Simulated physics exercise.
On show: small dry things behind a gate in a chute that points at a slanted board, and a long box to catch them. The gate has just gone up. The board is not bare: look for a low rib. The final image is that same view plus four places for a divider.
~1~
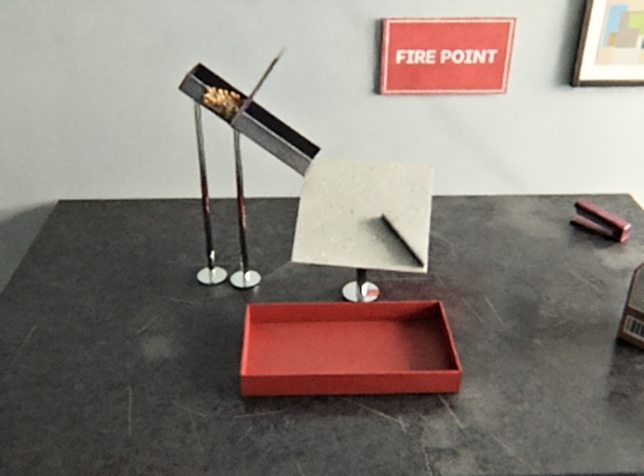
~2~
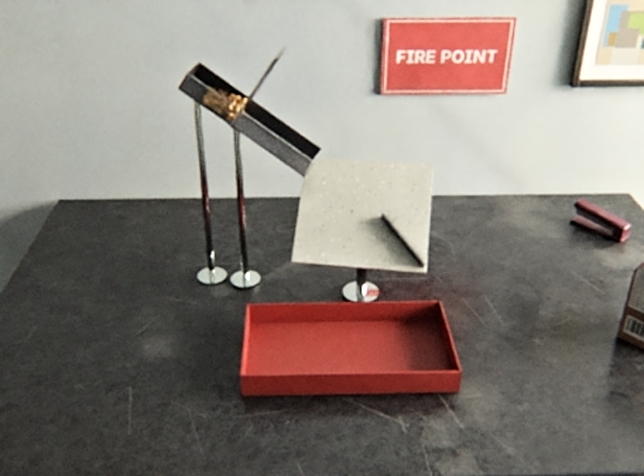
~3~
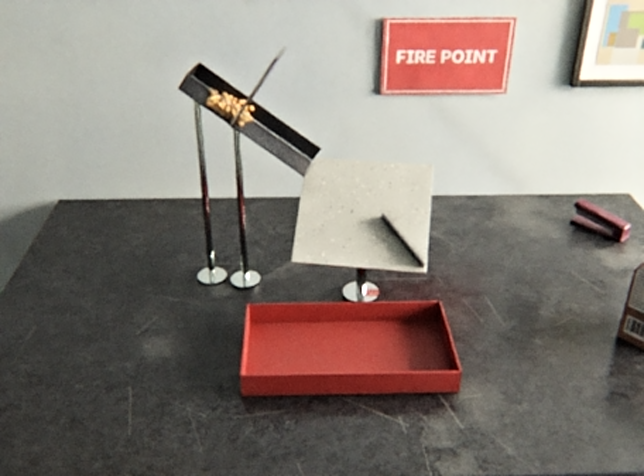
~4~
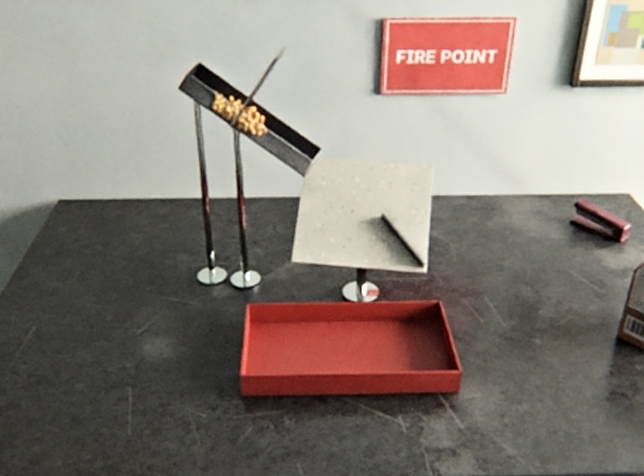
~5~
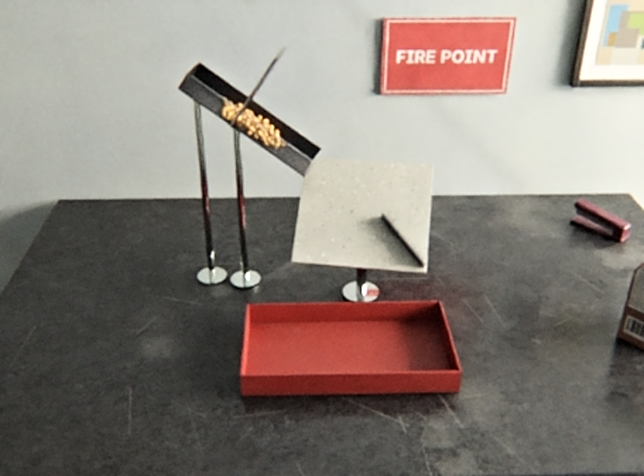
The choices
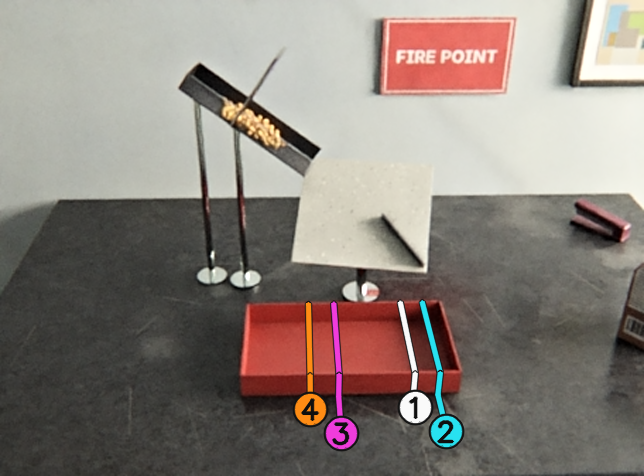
A dark grey, scratched tabletop stands against a pale wall with a red FIRE POINT sign, seen from the front and slightly above by a still camera. A dark chute on two thin metal legs slopes down rightward to a tilted pale board bearing a short black rib, behind an empty long red box. Small golden-brown pieces slide down the chute, spreading into a longer cluster.
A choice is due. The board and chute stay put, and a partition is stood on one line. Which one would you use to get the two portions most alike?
Choose 1.
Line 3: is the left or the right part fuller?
More lands on the right.
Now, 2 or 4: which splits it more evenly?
2 it is.
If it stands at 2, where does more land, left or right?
The left side.
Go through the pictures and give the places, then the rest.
The first frame shows load behind the gate at (226, 103), round wooden beads; lip of the chute at (308, 169), sloping gently.
The second frame shows middle of the board at (364, 212), tilted fairly steeply; middle of its low edge at (358, 267); of its high edge at (369, 161).
The third frame shows front corners of the box at (241, 375) and (461, 371), empty; front of the load at (250, 119).
The fourth frame shows middle of the load at (241, 114); its front at (264, 131), about a third of the way to the lip; rib from (382, 213) to (424, 264).
The fifth frame shows middle of the load at (253, 125); its front at (282, 144), about two thirds of the way to the lip.
On the marked copy, line 1 crosses the front rim at (415, 372); line 2 crosses the front rim at (440, 372); line 3 crosses the front rim at (339, 373); line 4 crosses the front rim at (310, 374).
For line 1, of what is caught, about two thirds on the left of the divider, about a third on the right.
For line 2, of what is caught, most on the left of the divider, a small part on the right.
For line 3, of what is caught, a small part on the left of the divider, nearly all on the right.
For line 4, of what is caught, none on the left of the divider, all on the right.
